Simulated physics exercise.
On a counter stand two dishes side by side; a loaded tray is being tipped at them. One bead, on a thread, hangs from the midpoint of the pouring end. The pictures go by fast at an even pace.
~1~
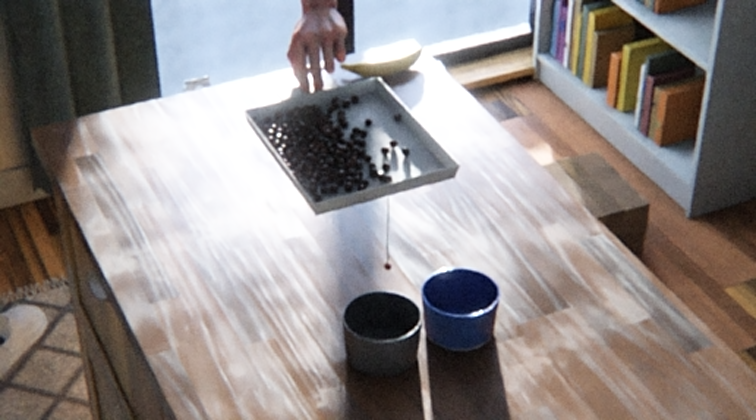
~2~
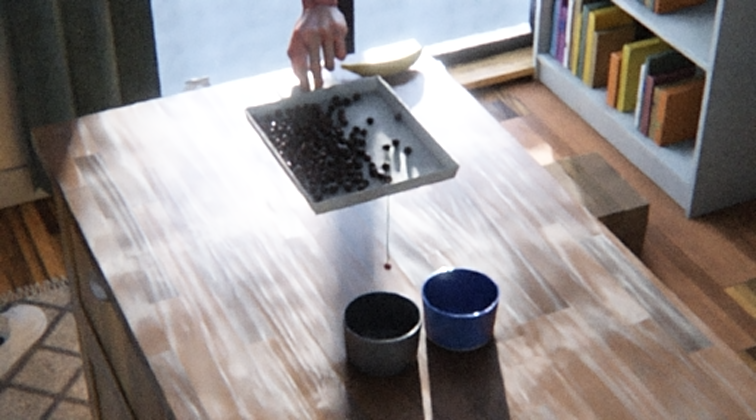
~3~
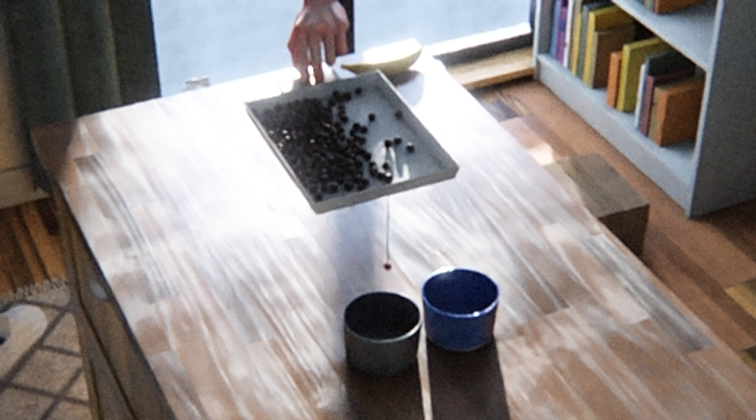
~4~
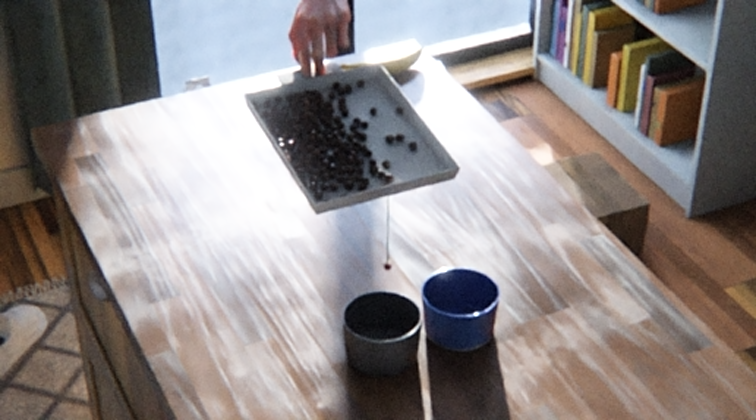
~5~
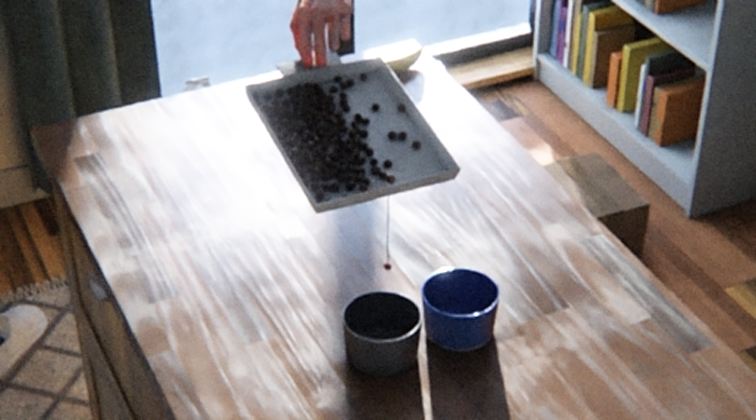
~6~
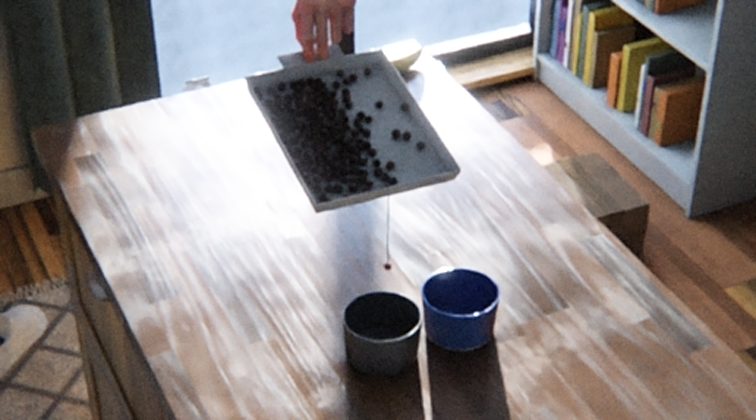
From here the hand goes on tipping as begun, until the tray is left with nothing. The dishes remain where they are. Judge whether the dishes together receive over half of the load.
Most of what falls will go into the dishes.
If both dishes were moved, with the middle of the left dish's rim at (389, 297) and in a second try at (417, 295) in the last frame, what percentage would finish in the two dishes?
The first gives 80 %, the second 70 %.
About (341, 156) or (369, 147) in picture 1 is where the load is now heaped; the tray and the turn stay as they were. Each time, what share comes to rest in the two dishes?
Close to 80 per cent, followed by close to 90 per cent.
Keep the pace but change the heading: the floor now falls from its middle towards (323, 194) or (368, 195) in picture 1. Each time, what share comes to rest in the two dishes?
0 % and 60 %.
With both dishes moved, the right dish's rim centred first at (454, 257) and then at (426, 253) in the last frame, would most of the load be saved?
Well, a minority share the first time and a minority share the next.
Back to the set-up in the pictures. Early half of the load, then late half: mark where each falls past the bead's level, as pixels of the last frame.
First half (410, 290); second half (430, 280).
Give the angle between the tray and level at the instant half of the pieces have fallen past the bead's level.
At roughly 90°.
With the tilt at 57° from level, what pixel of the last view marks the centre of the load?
The load is centred near (382, 168).
Soon after the last picture, tray tipped steeply; nearly all on the tray; a stray few in the right dish; a stray few in the air.
A little later, tray tipped right over; a small part on the tray; about a quarter in the left dish; about a third in the right dish; a stray few outside both; about a quarter in the air.
Later still, tray tipped past a quarter turn; about a third in the left dish; about half in the right dish; a small part outside both.
By the end, tray tipped past a quarter turn; about a third in the left dish; about half in the right dish; a small part outside both.
